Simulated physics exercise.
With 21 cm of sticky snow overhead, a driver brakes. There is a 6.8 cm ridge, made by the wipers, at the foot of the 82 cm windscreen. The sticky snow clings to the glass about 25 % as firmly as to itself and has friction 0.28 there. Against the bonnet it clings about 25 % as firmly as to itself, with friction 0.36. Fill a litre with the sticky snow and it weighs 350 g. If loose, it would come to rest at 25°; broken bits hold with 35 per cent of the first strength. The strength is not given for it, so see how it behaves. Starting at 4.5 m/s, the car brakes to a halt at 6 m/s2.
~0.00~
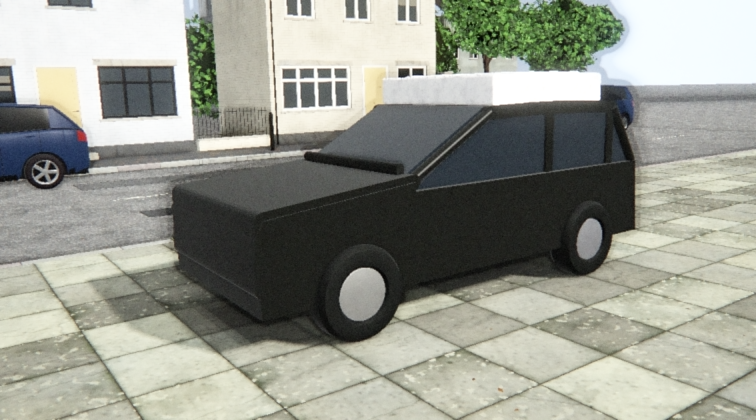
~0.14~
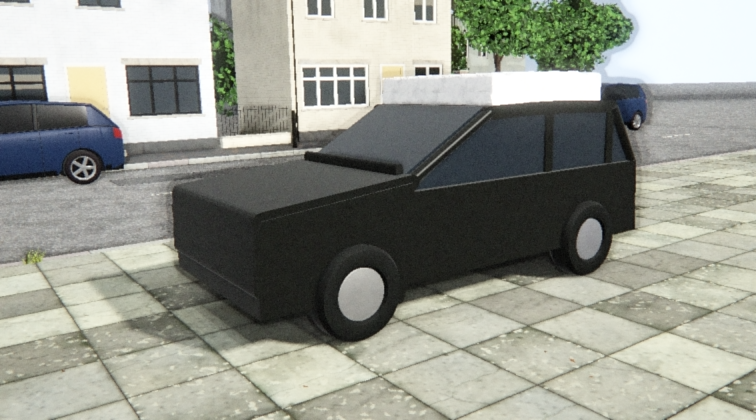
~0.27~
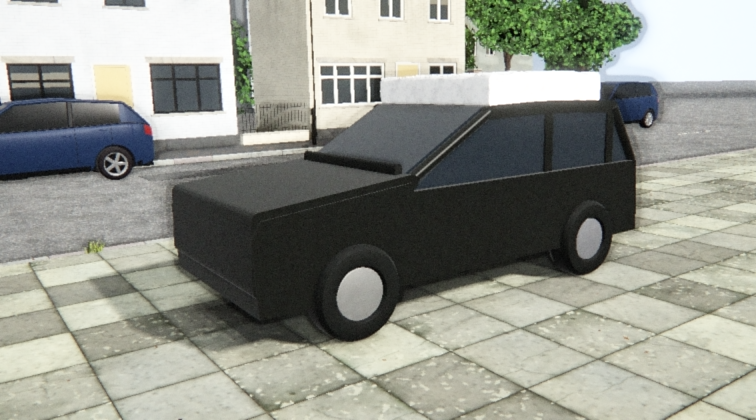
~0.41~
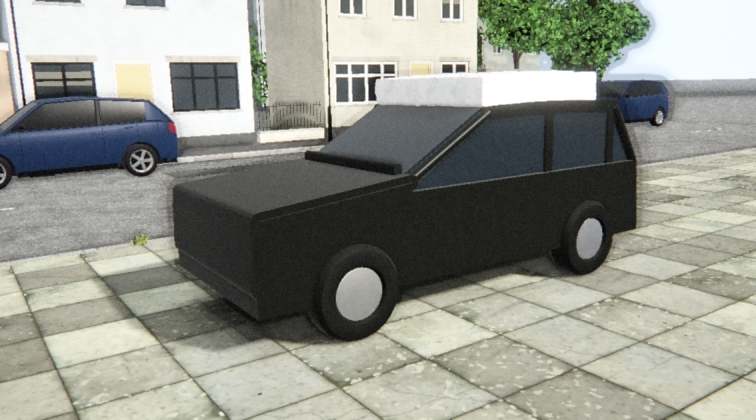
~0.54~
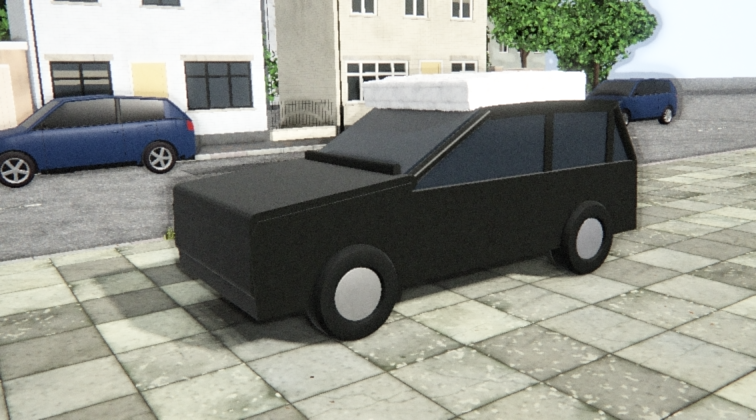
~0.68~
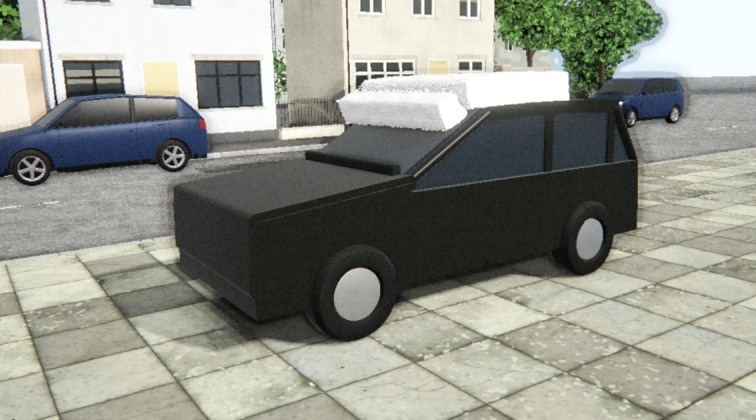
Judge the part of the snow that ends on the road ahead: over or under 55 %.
Beneath 55 %.
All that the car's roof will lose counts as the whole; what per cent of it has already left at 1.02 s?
I'd say near 90 per cent.
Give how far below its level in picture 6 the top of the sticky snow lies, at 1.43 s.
The gap comes to some 35 centimetres.
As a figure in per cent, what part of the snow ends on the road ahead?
Around 25 percent.
After 1.02 s, 8 % of the snow is on the roof, 60 % on the glass, 32 % on the bonnet and none has gone off the nose.
After 1.43 s, none of the snow is on the roof, 13 % on the glass, 81 % on the bonnet and 5 % has gone off the nose.
After 1.84 s, none of the snow is on the roof, 12 % on the glass, 67 % on the bonnet and 20 % has gone off the nose.
After 2.25 s, none of the snow is on the roof, 12 % on the glass, 65 % on the bonnet and 23 % has gone off the nose.
After 3.10 s, at the end, none of the snow is on the roof, 12 % on the glass, 61 % on the bonnet and 26 % has gone off the nose.
